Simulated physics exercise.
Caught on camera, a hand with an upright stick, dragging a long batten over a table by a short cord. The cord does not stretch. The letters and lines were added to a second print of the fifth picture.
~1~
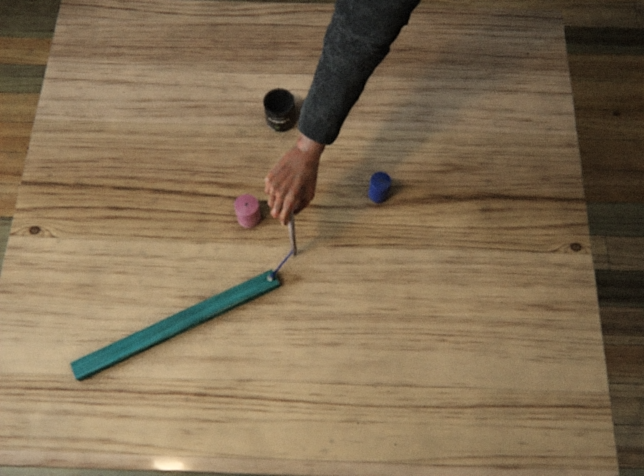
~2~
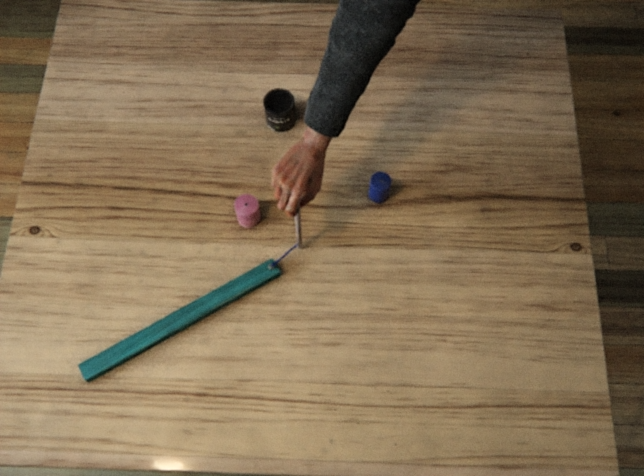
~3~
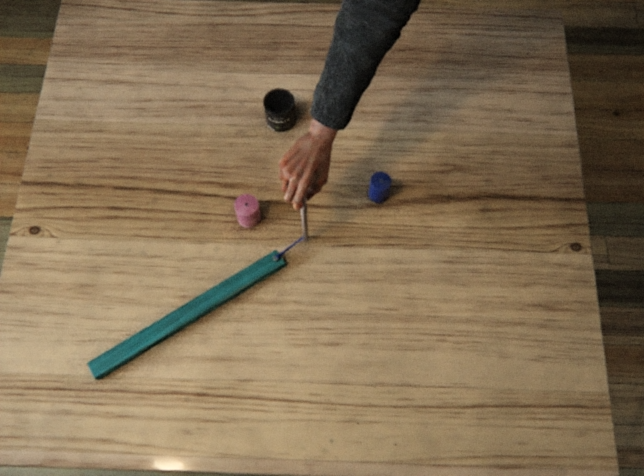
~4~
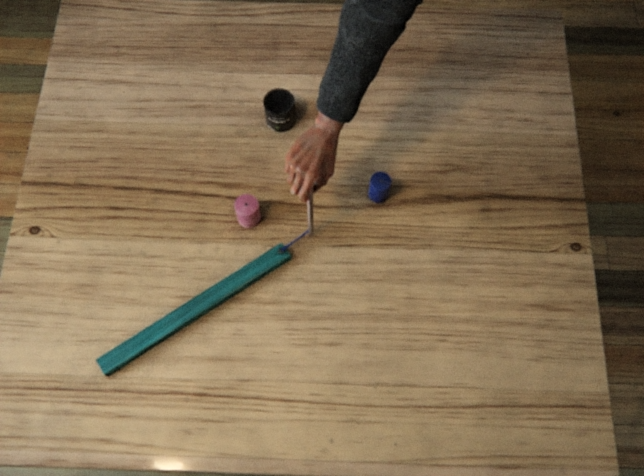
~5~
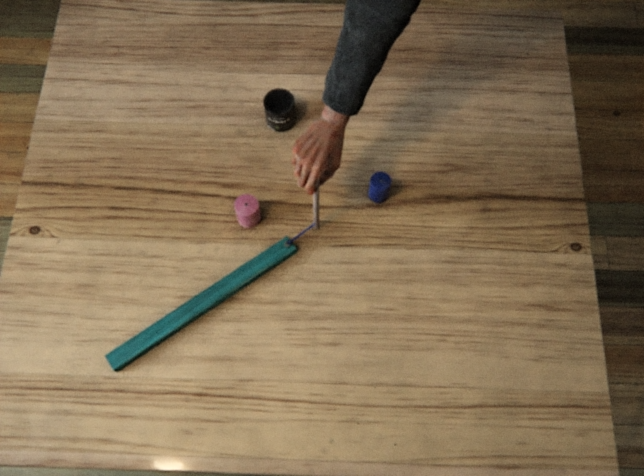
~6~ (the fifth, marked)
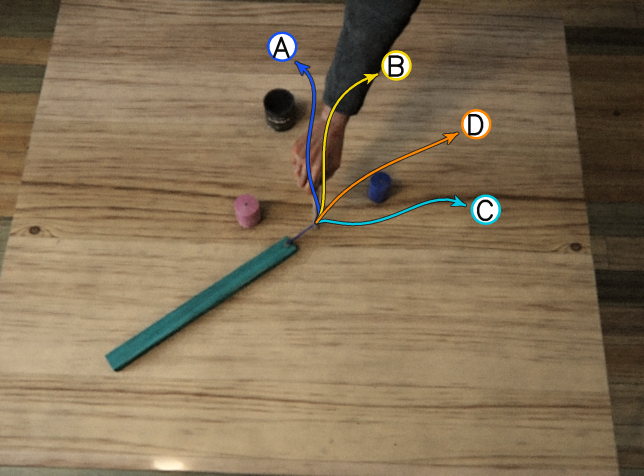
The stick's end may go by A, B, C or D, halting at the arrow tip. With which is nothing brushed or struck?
The stick should follow C.
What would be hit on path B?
It meets the pink candle.
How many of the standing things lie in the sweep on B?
It touches one.
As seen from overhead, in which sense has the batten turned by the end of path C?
On that path, clockwise.
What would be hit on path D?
The blue candle.
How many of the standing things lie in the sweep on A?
It touches two.
On the marked copy, A from (316, 222) via (309, 137) to (296, 62); B from (316, 222) via (325, 135) to (378, 74); C from (316, 222) via (397, 214) to (465, 205); D from (316, 222) via (381, 168) to (457, 133).
Following C. Soon after the start, foot of the stick (371, 223), middle of the batten (248, 280).
Later, foot of the stick (424, 204), middle of the batten (303, 257).
In the end, foot of the stick (469, 209), middle of the batten (342, 244); nothing has been touched.
As for the rest, A meets the black jar and pink candle; B meets the pink candle; D meets the blue candle.
